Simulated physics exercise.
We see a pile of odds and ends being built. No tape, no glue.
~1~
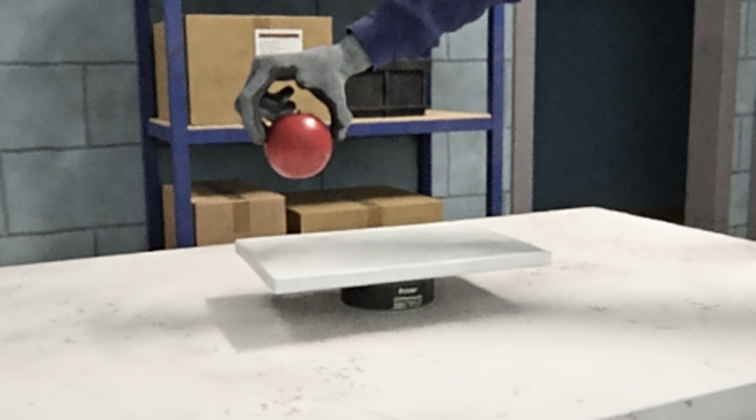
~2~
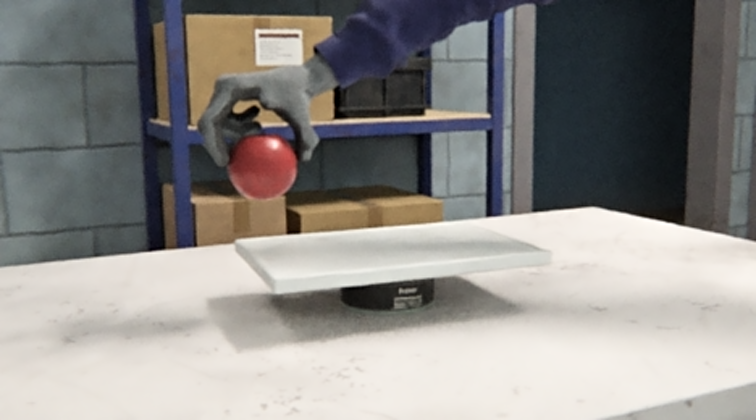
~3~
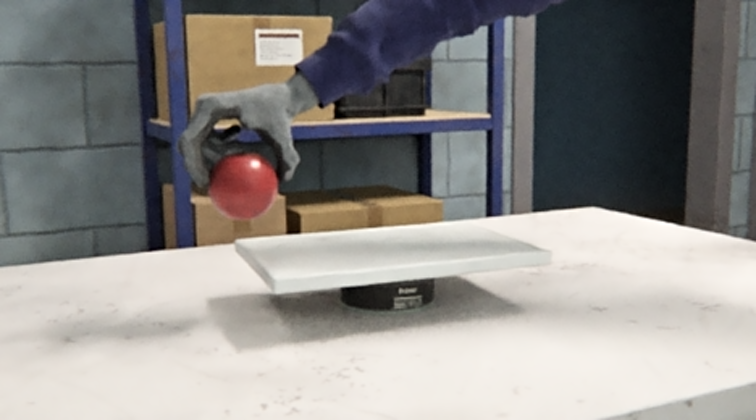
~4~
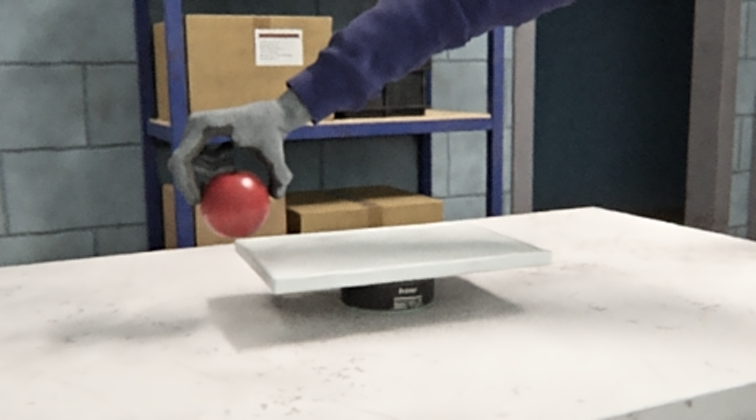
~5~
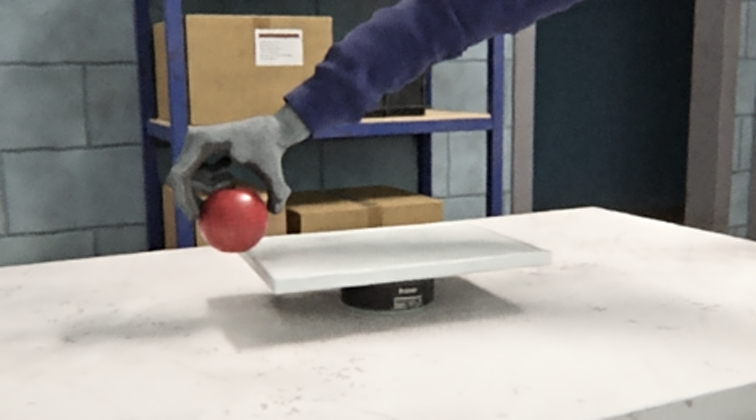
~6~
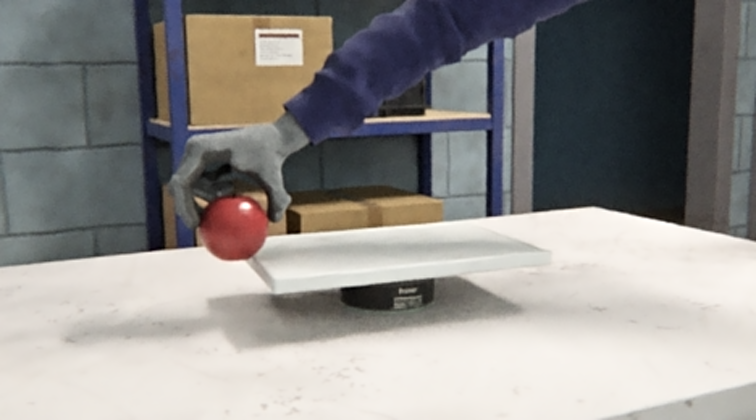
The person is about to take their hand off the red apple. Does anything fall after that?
The pile comes apart.
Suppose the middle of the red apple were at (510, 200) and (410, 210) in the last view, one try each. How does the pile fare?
First try: It comes apart; second try: It keeps its balance.
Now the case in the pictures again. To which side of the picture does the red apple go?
To the left.
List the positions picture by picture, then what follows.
The first frame shows on its way; red apple (298, 145).
The second frame shows on its way; red apple (262, 166).
The third frame shows on its way; red apple (243, 186).
The fourth frame shows on its way; red apple (235, 204).
The fifth frame shows on its way; red apple (233, 219).
The sixth frame shows in place under the hand; red apple (234, 228).
Then, 0.20 s later than the last frame, red apple moved a little near (222, 247).
Then, 0.30 s later than the last frame, red apple now fallen.
Then, 0.40 s later than the last frame, things are still on the move.
Then, 1.90 s later than the last frame, nothing new.
When it is over, fallen, red apple; the other 2 as before. End places, in pixels of the last picture, red apple near (185, 298). The pile gives way.
